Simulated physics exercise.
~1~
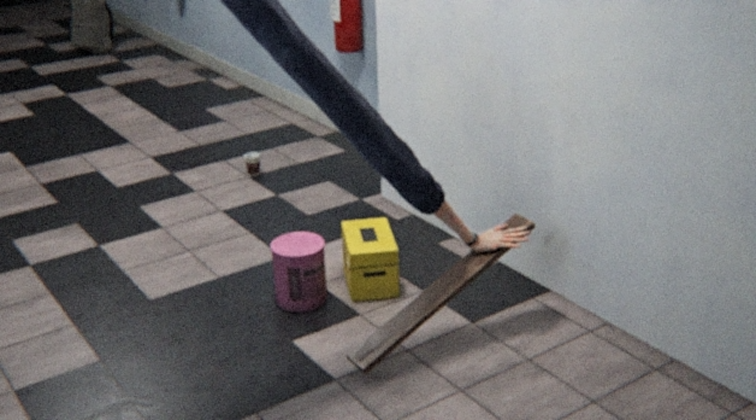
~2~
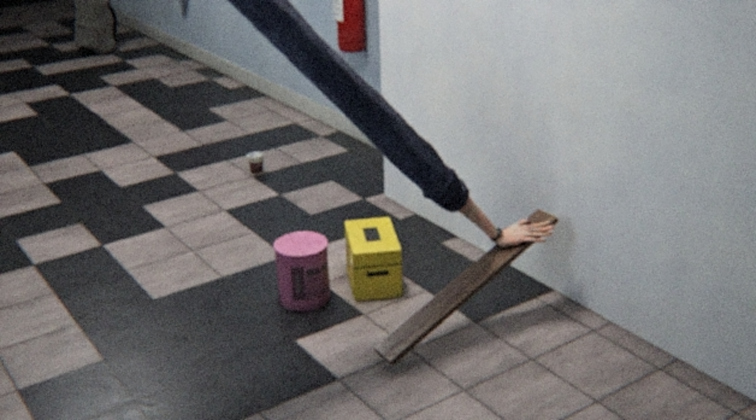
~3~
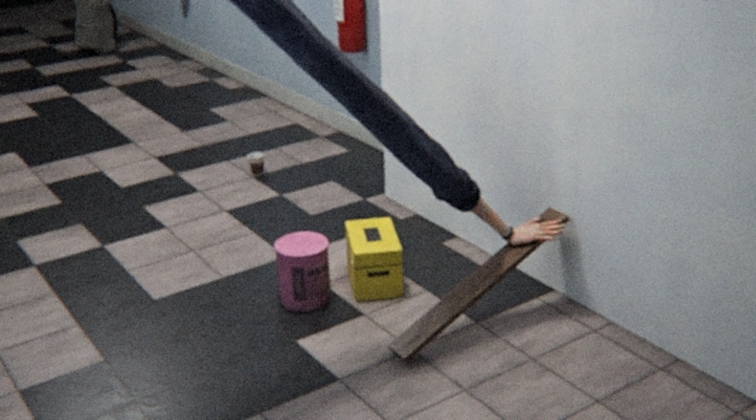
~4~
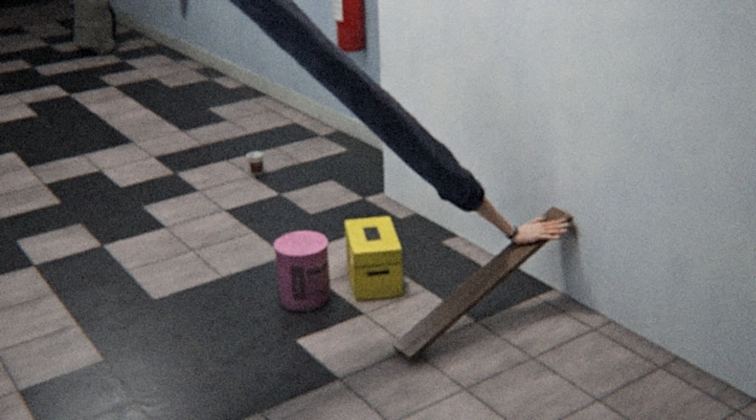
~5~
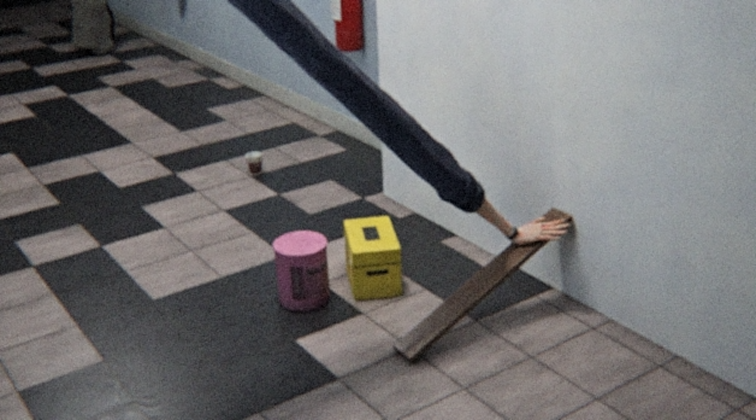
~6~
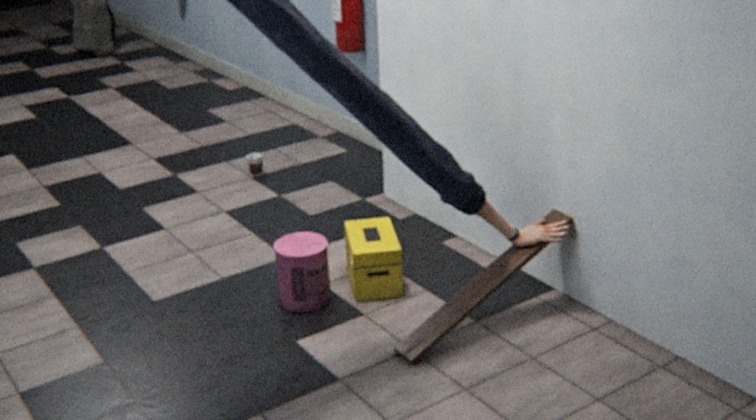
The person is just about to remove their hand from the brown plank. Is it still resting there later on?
No.
Then, 0.30 s after the last picture, brown plank sunk by 11° near (482, 303).
Then, 0.50 s after the last picture, brown plank sunk by 25° near (479, 317).
At rest, moved from the start, brown plank; the other 2 in place. Seen from the same camera at the end, brown plank near (479, 324). The plank slides down.
